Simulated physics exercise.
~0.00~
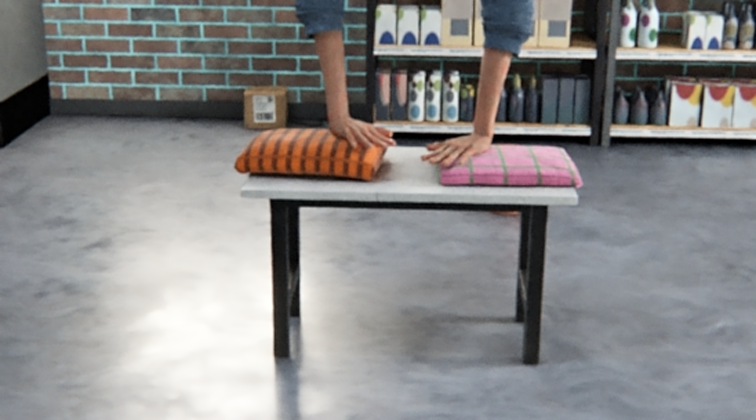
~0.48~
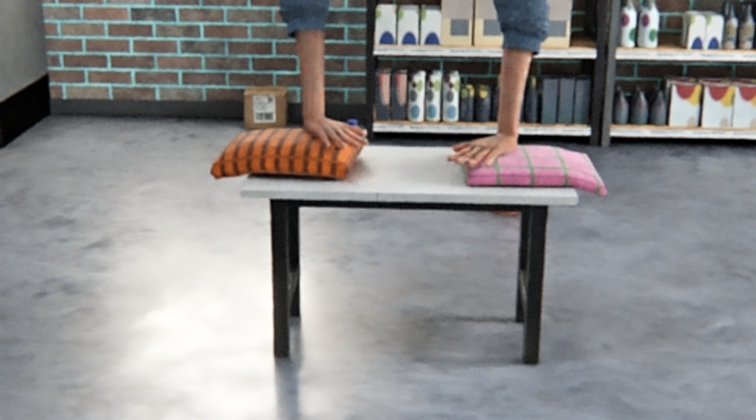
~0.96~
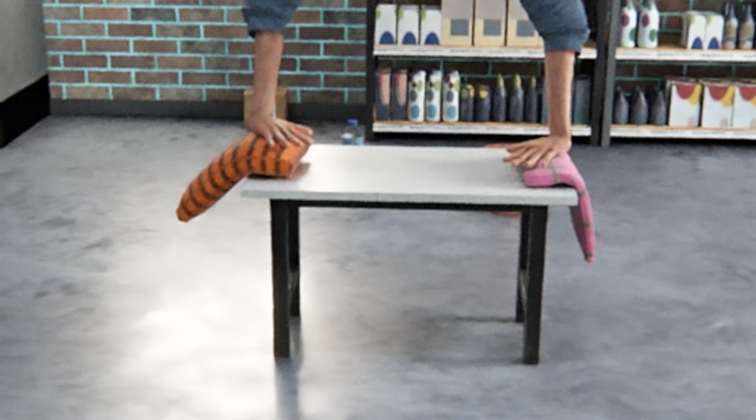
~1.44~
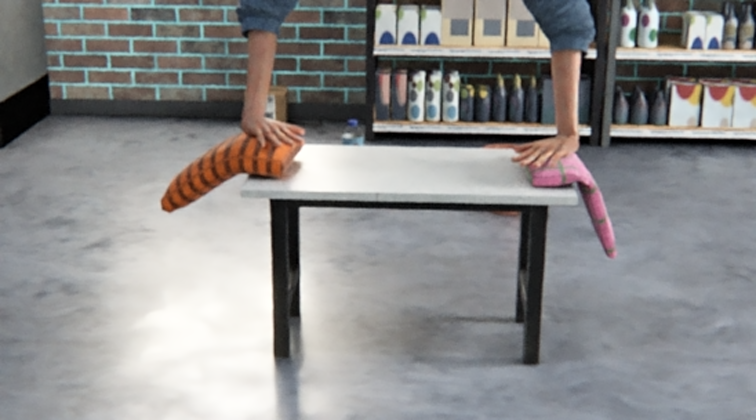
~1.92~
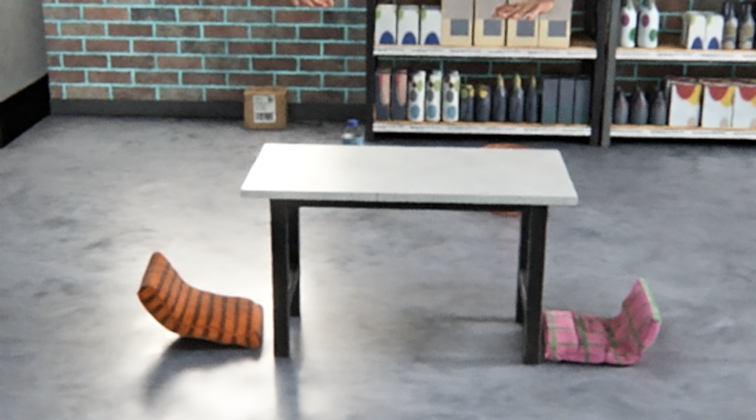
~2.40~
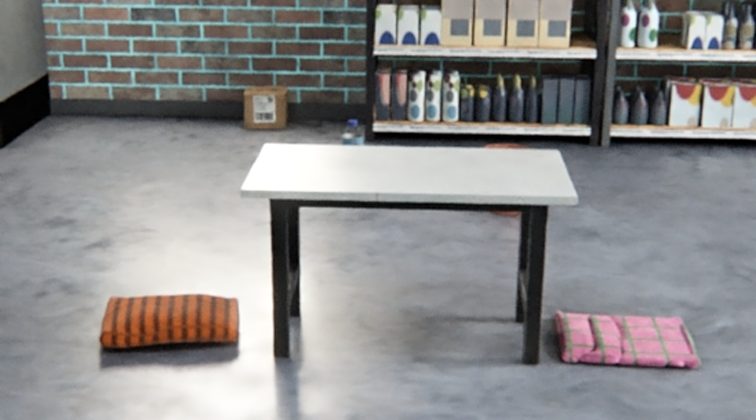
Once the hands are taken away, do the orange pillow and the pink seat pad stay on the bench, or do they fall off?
They both fall off. The orange pillow tips over the left end and the pink seat pad goes down off the right end, and both come to rest on the floor.
